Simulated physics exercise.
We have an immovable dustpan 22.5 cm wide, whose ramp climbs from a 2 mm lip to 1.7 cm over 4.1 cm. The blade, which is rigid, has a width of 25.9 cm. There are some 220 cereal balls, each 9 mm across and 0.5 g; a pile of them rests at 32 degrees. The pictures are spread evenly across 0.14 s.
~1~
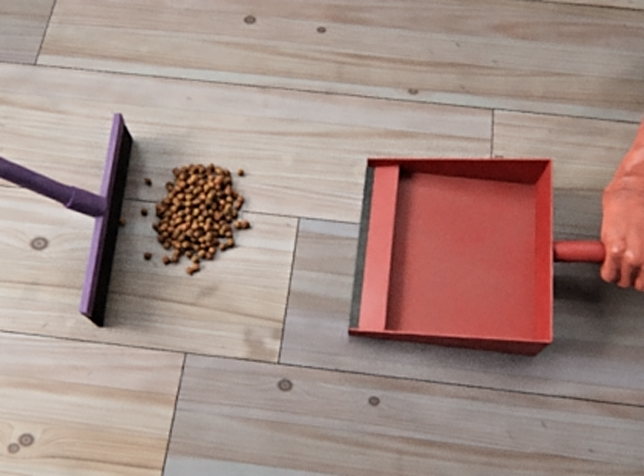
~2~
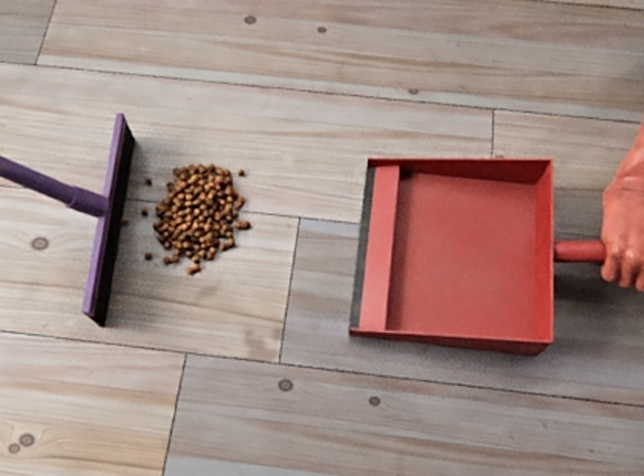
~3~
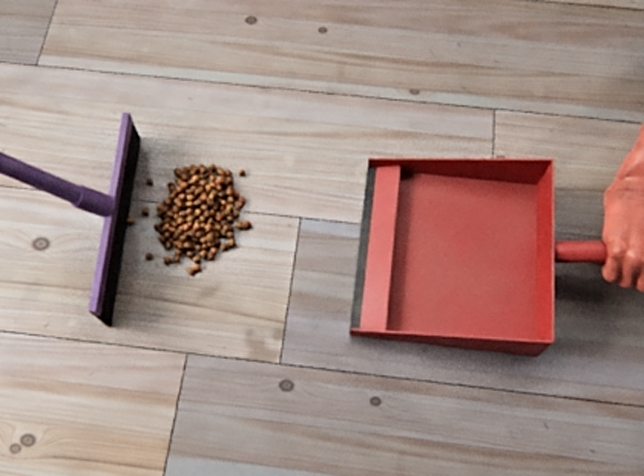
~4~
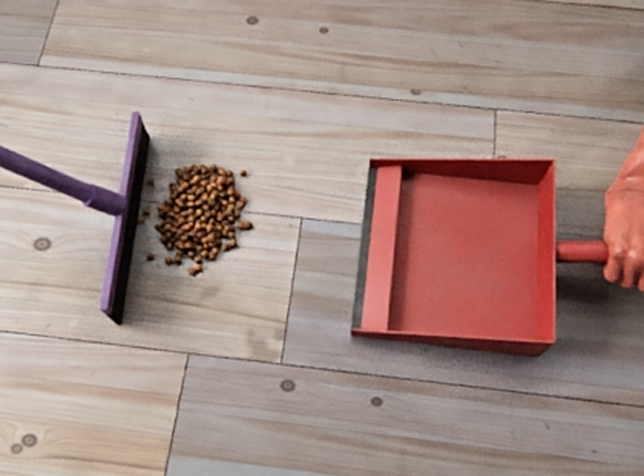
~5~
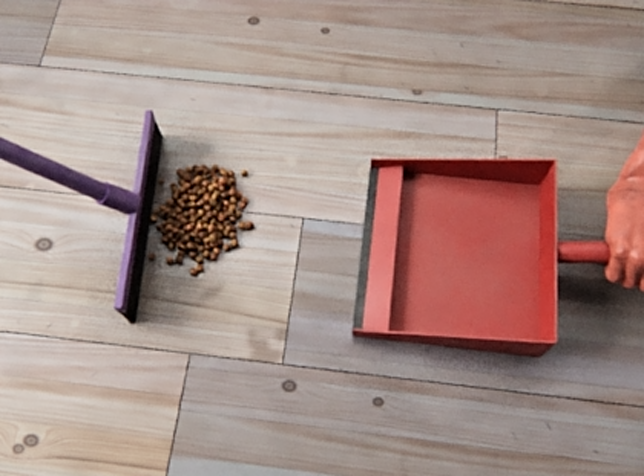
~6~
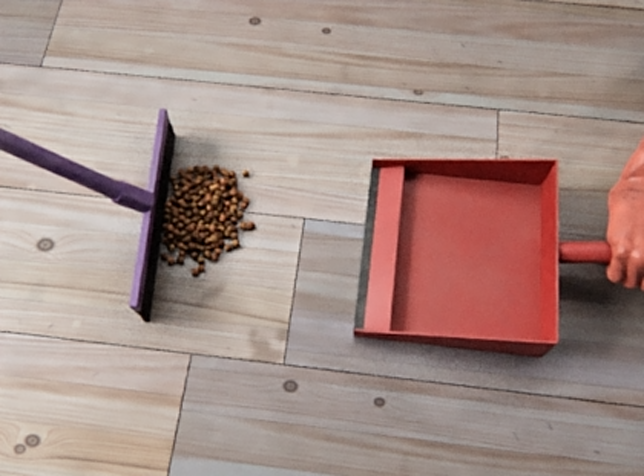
In this clip, a purple-handled blade slides right across a wood-look floor and begins nudging the left edge of a pile of small brown balls, while a reddish hand holds a red dustpan still on the right.
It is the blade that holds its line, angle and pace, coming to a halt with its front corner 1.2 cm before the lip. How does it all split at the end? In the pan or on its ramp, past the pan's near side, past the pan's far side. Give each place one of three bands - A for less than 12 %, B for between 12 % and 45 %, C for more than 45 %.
Pan, band B; near side, band A; far side, band B.
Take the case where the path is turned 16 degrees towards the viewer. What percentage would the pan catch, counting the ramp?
Then about 40 per cent.
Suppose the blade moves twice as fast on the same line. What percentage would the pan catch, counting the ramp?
In that case close to 45 per cent.
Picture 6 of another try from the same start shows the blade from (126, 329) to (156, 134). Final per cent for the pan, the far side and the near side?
Per cent by place - pan 20, far side 5, near side 5.
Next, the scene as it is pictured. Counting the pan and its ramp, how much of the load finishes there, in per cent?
Estimated share: 40 per cent.
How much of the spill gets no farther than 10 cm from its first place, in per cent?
Near 0 per cent.
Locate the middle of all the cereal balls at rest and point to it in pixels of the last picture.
Resting centre estimate: Around (374, 192).
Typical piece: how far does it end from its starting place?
22 cm, roughly.
Then, 0.22 s after the last picture, middle of the blade 14 cm from the lip; 0 % over the lip, far side 5 %, near side 0 %.
Then, 0.37 s after the last picture, middle of the blade 6 cm from the lip; 0 % over the lip, far side 20 %, near side 0 %.
Then, 0.64 s after the last picture, middle of the blade 2 cm from the lip; 40 % over the lip, far side 25 %, near side 0 %.
In the end, pan 40 %, near side 0 %, far side 25 %, in front of the lip or behind the blade 35 %.
